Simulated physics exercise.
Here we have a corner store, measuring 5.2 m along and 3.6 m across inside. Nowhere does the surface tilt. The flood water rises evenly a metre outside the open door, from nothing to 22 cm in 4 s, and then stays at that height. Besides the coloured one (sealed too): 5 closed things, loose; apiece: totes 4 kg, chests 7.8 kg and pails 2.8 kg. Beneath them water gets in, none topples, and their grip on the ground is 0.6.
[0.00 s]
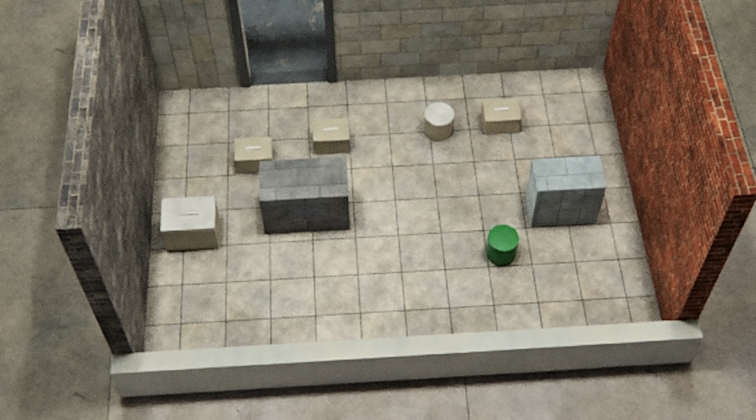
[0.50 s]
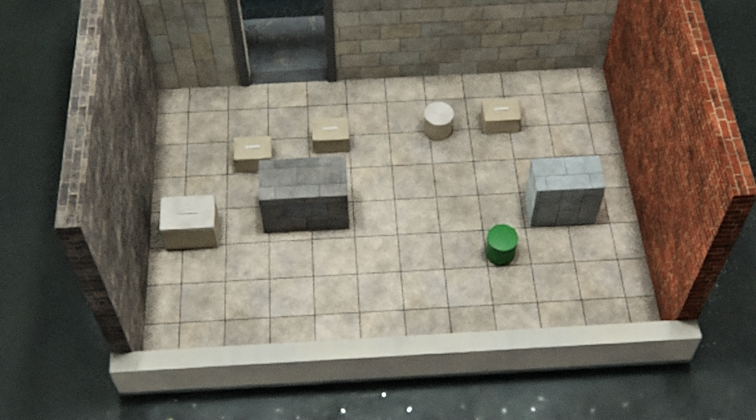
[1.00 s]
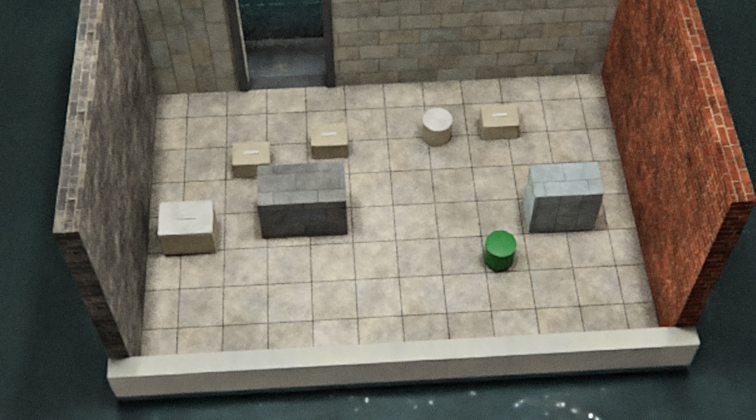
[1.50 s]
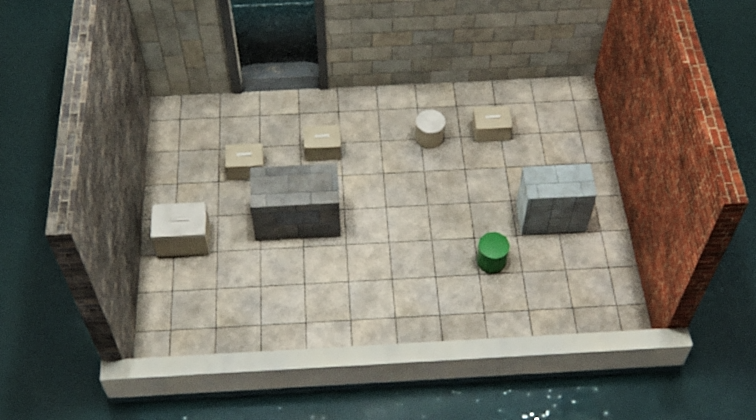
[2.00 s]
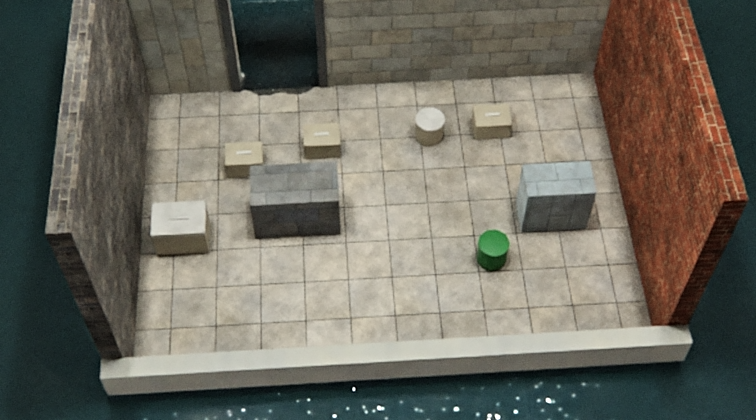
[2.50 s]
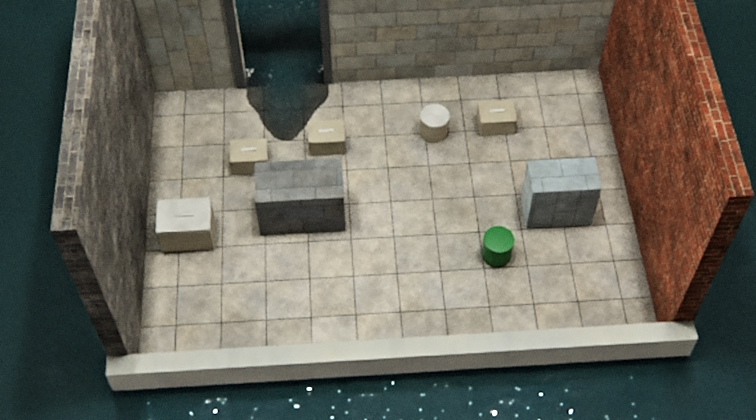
The footage shows a small walled room with pale boxes, larger grey blocks and a green pail on a tiled floor as dark water surrounds it, then enters through the back doorway and spreads toward the unmoving boxes.
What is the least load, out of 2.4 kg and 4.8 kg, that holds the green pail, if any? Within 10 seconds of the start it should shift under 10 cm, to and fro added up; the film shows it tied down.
The least is neither of them.
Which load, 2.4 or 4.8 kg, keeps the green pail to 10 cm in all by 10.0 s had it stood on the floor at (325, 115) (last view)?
Looking at the loads, neither keeps it.
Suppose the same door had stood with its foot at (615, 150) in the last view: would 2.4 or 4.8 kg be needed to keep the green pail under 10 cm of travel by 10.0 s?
I'd say the lighter one will work.
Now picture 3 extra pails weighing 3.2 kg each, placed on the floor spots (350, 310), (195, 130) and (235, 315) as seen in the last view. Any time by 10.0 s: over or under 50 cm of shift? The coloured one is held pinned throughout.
In the order given, beyond the mark, then within the mark, and last beyond the mark.
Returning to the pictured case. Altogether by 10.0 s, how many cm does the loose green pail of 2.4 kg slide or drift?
Roughly 150 cm.
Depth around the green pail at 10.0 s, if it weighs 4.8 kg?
Around 5 cm.
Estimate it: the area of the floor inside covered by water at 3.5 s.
Some 2.5 m2 of it.
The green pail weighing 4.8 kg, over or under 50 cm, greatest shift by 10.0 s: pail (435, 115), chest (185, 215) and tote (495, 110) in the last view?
In that order: Below, beyond, below.
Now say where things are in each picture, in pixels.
In the first frame, the green pail at (504, 238), on the bottom; water covers 0.0 m2; 0 of 6 have shifted.
In the second frame, the green pail at (503, 237) rests on the ground; 0.0 m2 under water; 0 of 6 have shifted.
In the third frame, the green pail at (501, 243) rests on the ground; water covers 0.0 m2; 0 of 6 have shifted.
In the fourth frame, the green pail at (494, 245), on the bottom; 0.0 m2 under water; 0 of 6 have shifted.
In the fifth frame, the green pail at (494, 243), on the bottom; water covers 0.0 m2; 0 of 6 have shifted.
In the sixth frame, the green pail at (499, 239), on the bottom; water covers 0.5 m2; 0 of 6 have shifted.
After 3.5 s the green pail would be 0 cm from its start with 2.4 kg and 0 cm from its start with 4.8 kg; 0 cm of water round it then.
After 4.5 s the green pail would be 0 cm from its start with 2.4 kg and 0 cm from its start with 4.8 kg; 0 cm of water round it then.
After 7.0 s the green pail would be 33 cm from its start with 2.4 kg and 5 cm from its start with 4.8 kg; 4 cm of water round it then.
After 10.0 s the green pail would be 134 cm from its start with 2.4 kg and 46 cm from its start with 4.8 kg; 5 cm of water round it then.
